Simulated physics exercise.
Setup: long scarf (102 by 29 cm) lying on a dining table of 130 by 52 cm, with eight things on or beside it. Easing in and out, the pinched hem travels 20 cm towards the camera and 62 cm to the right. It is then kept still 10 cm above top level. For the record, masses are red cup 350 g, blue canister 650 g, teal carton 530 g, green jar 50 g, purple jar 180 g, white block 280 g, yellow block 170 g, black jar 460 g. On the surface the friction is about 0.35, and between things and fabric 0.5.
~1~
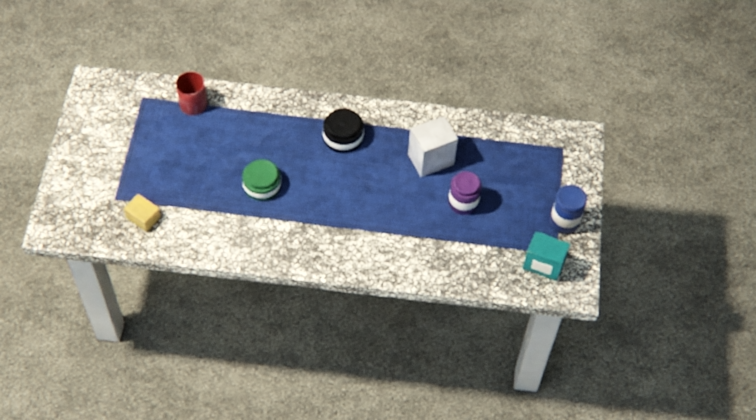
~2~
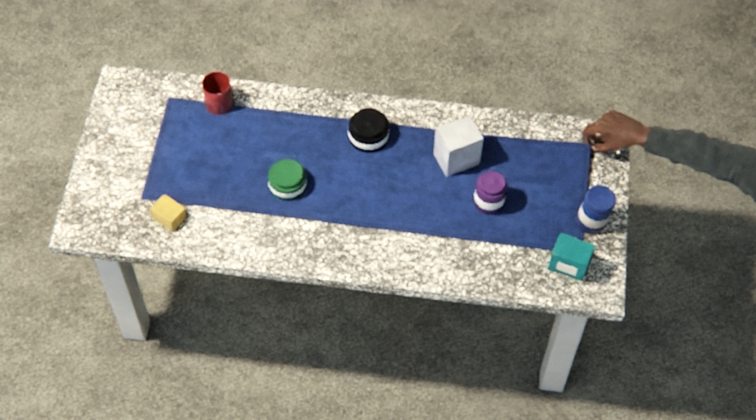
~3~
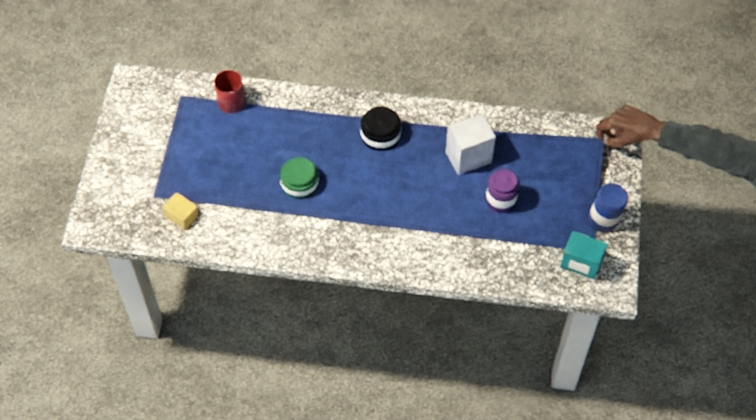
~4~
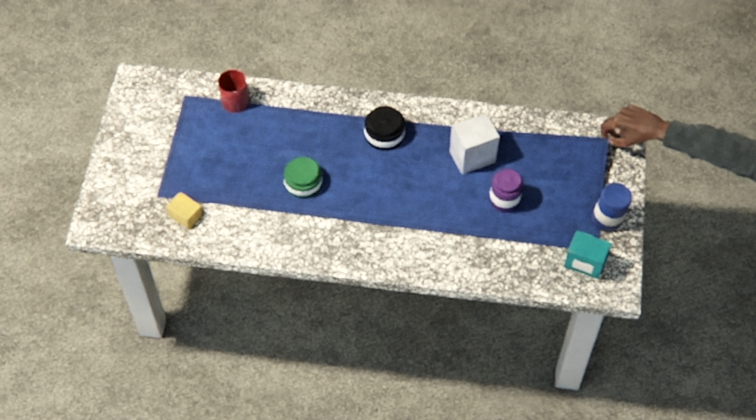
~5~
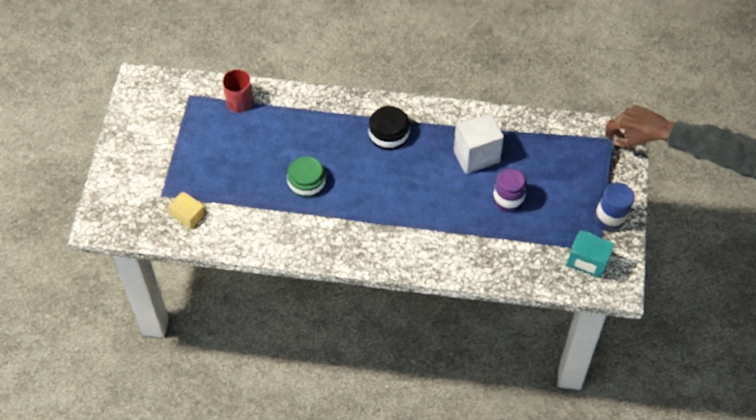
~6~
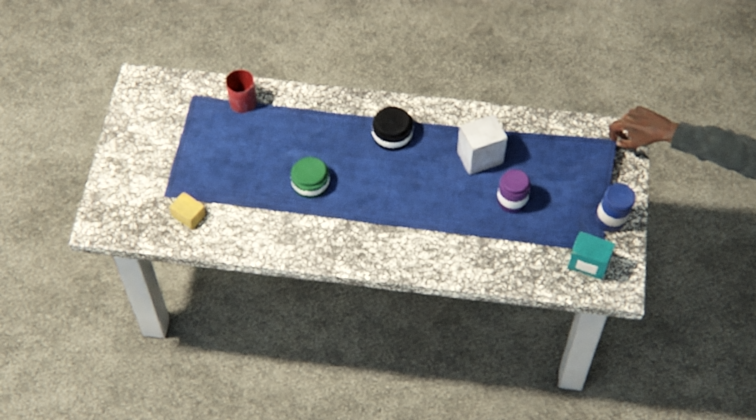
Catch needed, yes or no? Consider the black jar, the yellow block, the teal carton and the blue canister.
Catch needed: Black jar yes; yellow block no; teal carton no; blue canister yes.
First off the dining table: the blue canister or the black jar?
That'd be the blue one.
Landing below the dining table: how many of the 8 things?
I make it 6.
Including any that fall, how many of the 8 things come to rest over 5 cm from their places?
That gives 6.
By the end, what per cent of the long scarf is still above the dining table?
I'd estimate close to 0 per cent.
Next, 100 % of the long scarf is still over the top; black jar 15 cm off its start, blue canister 2 cm off its start, purple jar 15 cm off its start.
Then, 75 % of the long scarf is still over the top; black jar 38 cm off its start, blue canister over the edge, red cup 39 cm off its start.
After that, 55 % of the long scarf is still over the top; black jar 59 cm off its start at (641, 152), blue canister over the edge, teal carton 3 cm off its start at (607, 248).
Later, 25 % of the long scarf is still over the top; black jar over the edge, blue canister over the edge, teal carton 3 cm off its start.
At the end, 0 % of the long scarf is still over the top; black jar over the edge, blue canister over the edge, teal carton 3 cm off its start at (606, 248), yellow block 0 cm off its start at (186, 206).
